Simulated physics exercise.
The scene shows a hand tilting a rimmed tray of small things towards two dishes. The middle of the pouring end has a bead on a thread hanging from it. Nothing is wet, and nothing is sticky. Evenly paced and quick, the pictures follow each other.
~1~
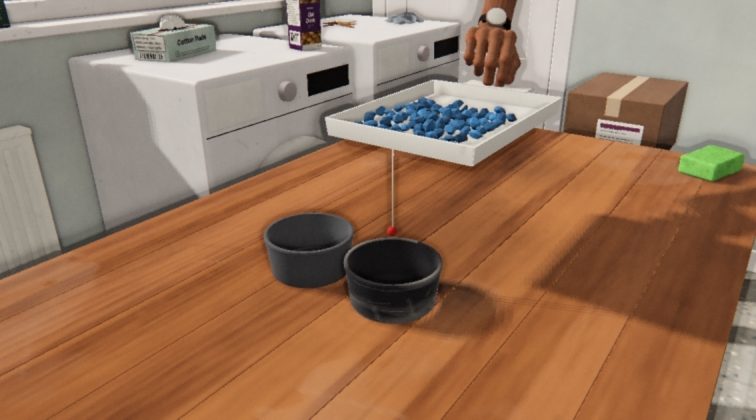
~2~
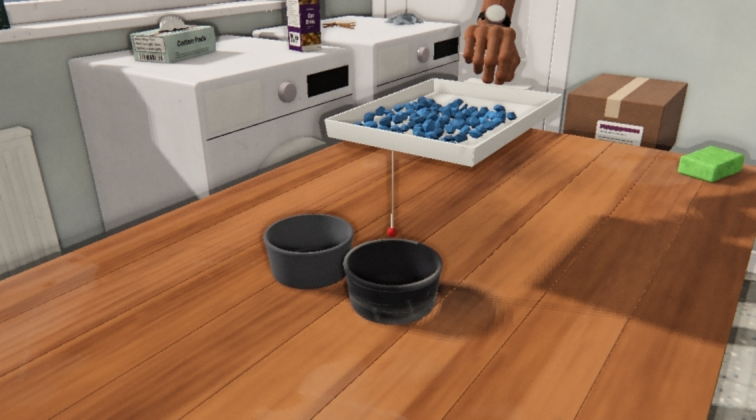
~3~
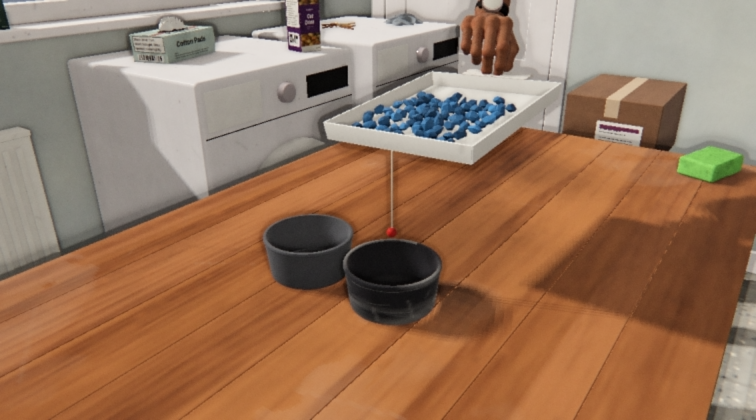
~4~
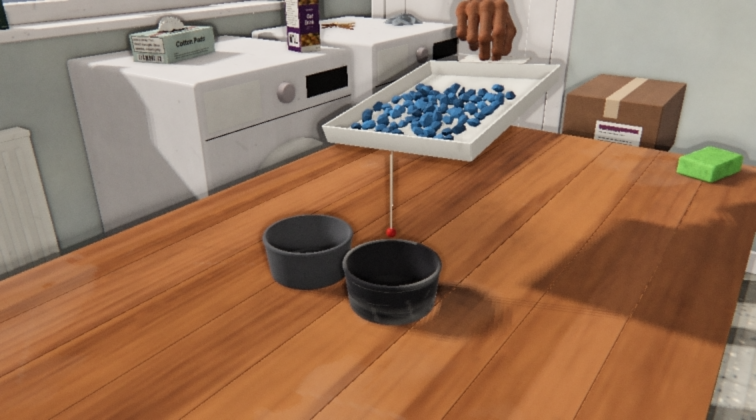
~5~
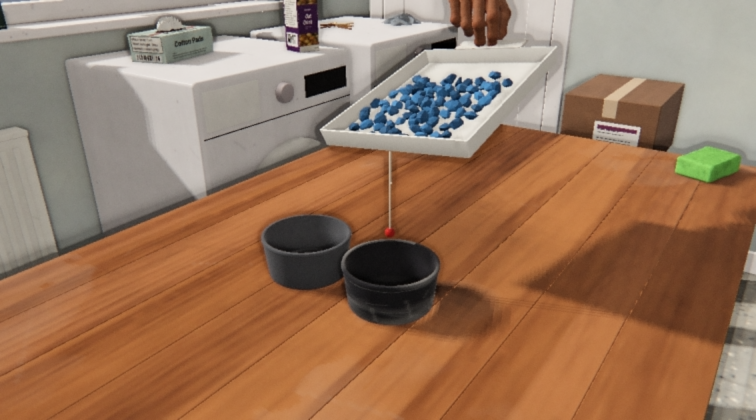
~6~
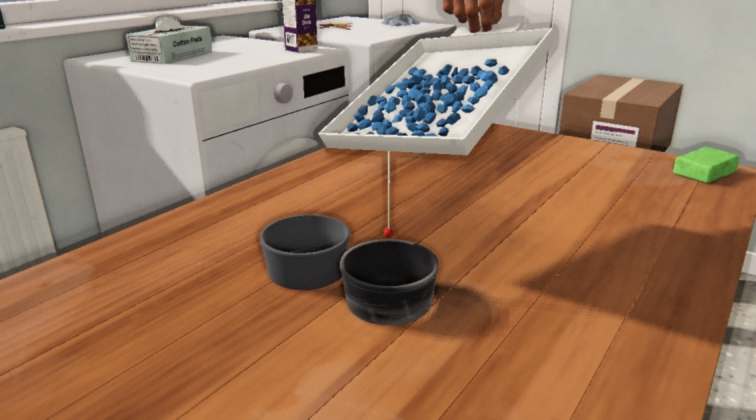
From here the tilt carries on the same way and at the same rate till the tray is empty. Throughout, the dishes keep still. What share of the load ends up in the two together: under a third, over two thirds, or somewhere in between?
Tops two thirds.
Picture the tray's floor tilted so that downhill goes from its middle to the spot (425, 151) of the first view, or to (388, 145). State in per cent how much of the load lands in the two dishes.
50 and 70 per cent, in that order.
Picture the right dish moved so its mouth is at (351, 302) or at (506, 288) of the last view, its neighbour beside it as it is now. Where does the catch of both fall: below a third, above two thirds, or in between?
Taking the tries in order: Less than a third and under a third.
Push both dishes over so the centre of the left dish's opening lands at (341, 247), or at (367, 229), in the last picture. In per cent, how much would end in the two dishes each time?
I'd expect some 70 percent, and then some 40 percent.
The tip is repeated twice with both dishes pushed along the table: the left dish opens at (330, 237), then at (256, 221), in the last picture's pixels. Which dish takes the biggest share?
Case one: The leftmost one; case two: The rightmost one.
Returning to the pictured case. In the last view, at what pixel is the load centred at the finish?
Roughly pixel (315, 263).
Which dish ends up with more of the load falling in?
That's the left side.
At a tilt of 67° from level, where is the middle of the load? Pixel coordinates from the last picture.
Near (367, 115).
Soon after the last picture, tray tipped steeply; all on the tray.
A little later, tray tipped past a quarter turn; about a quarter on the tray; a stray few in the right dish; about half in the left dish; a small part outside both; about a quarter in the air.
Later still, tray tipped past a quarter turn; a small part in the right dish; most in the left dish; a small part outside both.
At rest, tray tipped past a quarter turn; a small part in the right dish; most in the left dish; a small part outside both.
